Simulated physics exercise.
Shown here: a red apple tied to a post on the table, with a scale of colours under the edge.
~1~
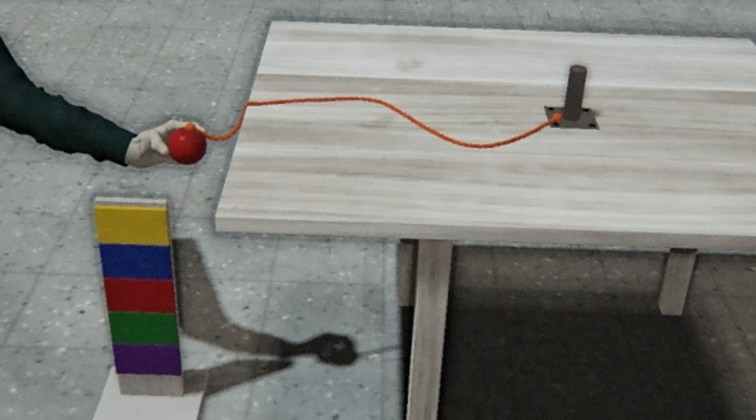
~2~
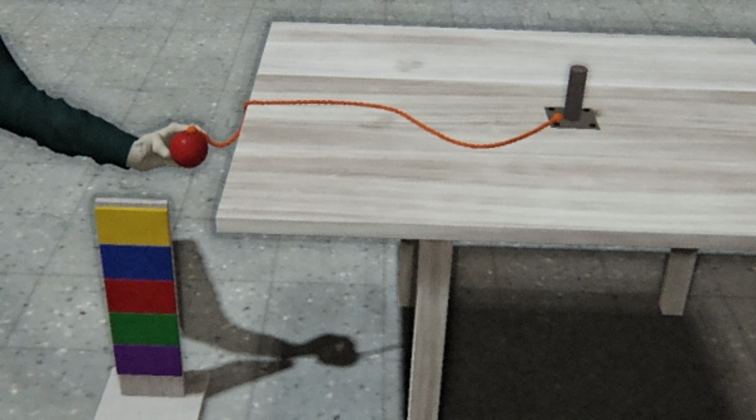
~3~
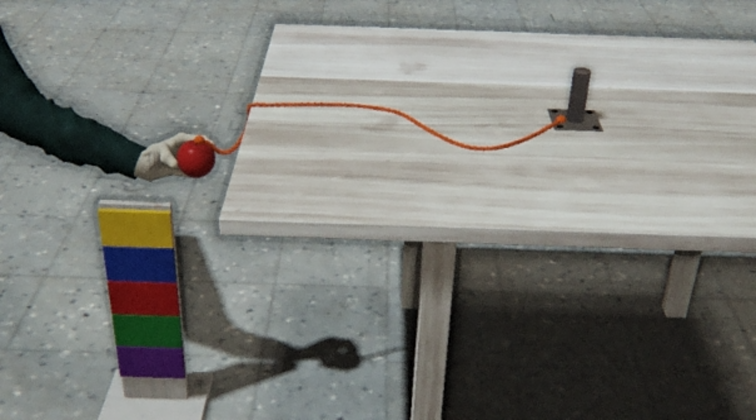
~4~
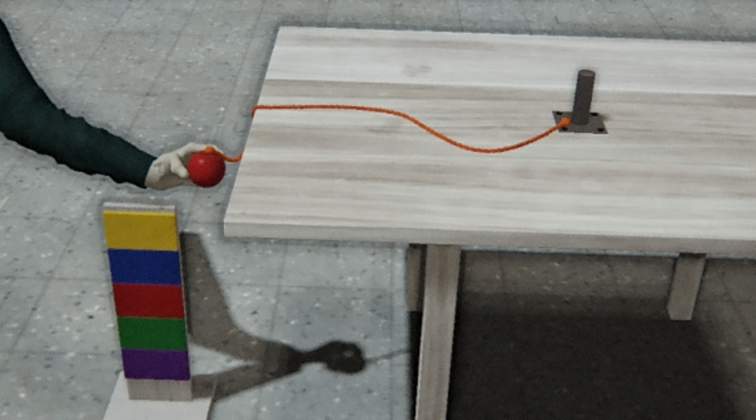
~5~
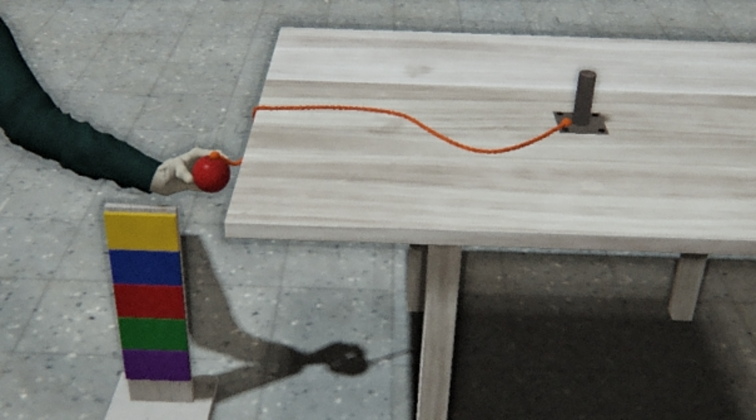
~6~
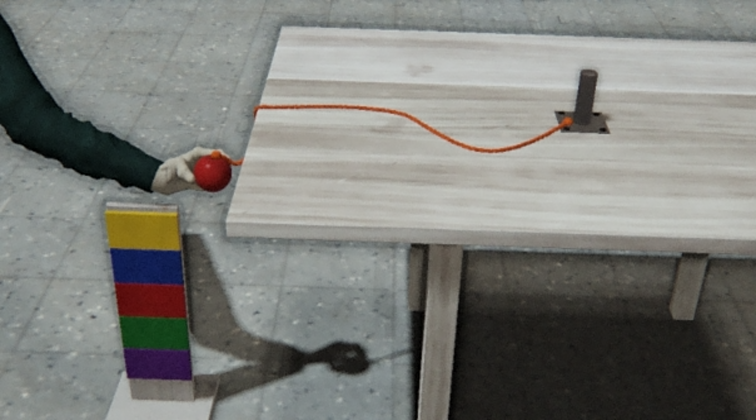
In a room with a tiled floor, a gloved hand holds a red ball on an orange cord tied to a post on a wooden table, lowering it slightly rightward toward the table edge beside a striped colour scale.
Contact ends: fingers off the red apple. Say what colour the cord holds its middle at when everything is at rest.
That would be blue.
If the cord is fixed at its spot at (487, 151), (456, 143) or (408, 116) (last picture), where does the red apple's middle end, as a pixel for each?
First try (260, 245), second try (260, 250), third try (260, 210).
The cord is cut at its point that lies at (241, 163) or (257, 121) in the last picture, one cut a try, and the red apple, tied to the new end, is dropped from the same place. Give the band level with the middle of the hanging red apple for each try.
Yellow; no band.
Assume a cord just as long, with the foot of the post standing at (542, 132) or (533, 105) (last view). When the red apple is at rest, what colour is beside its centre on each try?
Answer, in order: Red, red.
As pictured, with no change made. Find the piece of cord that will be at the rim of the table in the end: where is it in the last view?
(319, 107), give or take.
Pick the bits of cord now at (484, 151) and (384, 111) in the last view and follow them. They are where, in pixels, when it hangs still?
First one close to (451, 121), second close to (322, 122).
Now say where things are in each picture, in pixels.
In the first frame, red apple (188, 146); yellow (132, 227); blue (136, 263); red (139, 297); green (143, 329); purple (147, 361).
In the second frame, red apple (189, 149); cord through (534, 132) (467, 146) (407, 117) (329, 103) (250, 107).
In the third frame, red apple (196, 159).
In the fourth frame, red apple (206, 169); cord through (542, 136) (474, 150) (415, 121) (336, 107) (258, 111).
In the fifth frame, red apple (211, 174).
In the sixth frame, red apple (213, 173); cord through (544, 136) (477, 150) (417, 121) (339, 107) (260, 111).
Soon after, apple near (224, 263); level with blue.
After that, apple near (286, 277); level with blue.
And then, apple near (253, 272); level with blue.
In the end, apple near (257, 274); level with blue. Its middle rests at the blue band.
